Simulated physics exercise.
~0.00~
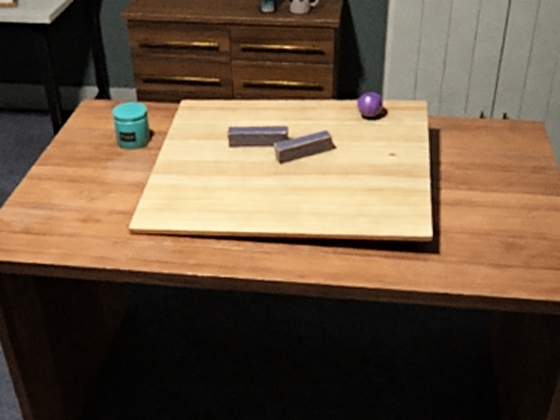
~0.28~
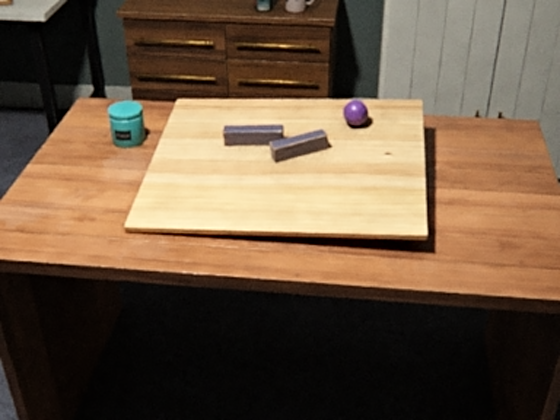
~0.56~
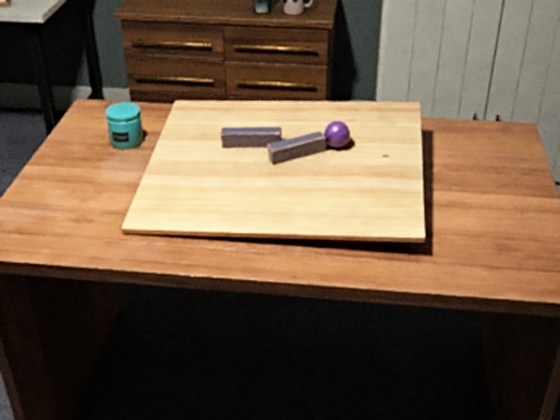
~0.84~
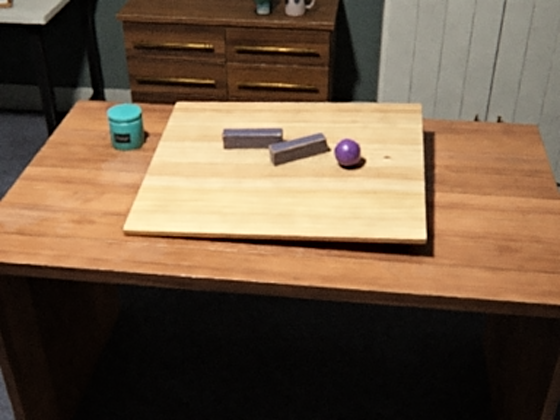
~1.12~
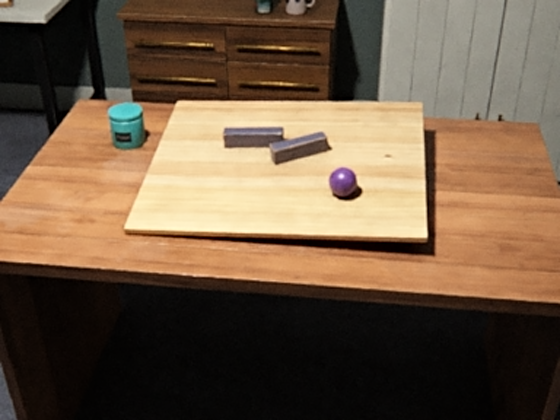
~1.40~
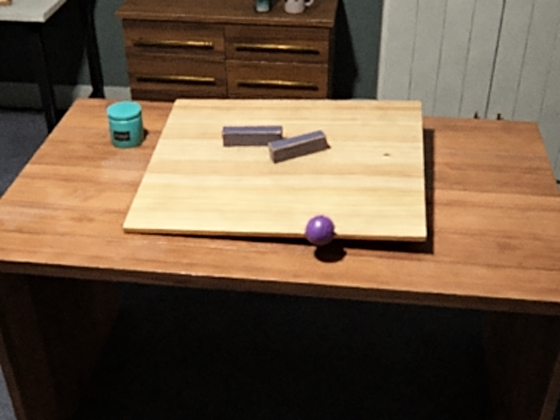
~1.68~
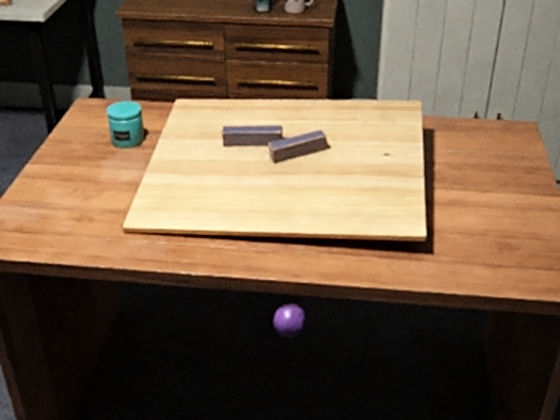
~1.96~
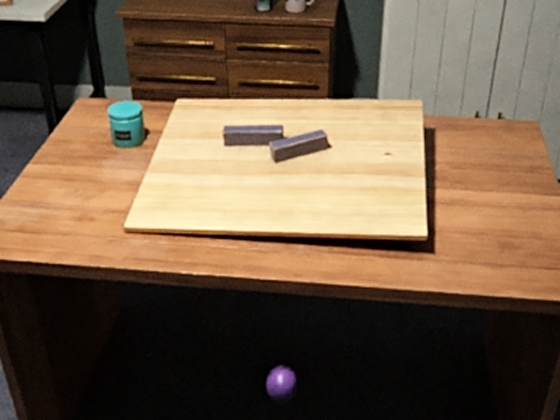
On a wooden table, a purple onion rolled down a pale tilted board toward the two fixed blocks, veered past the end of one, continued over the near edge and dropped below the tabletop, while the turquoise jar stayed where it was.
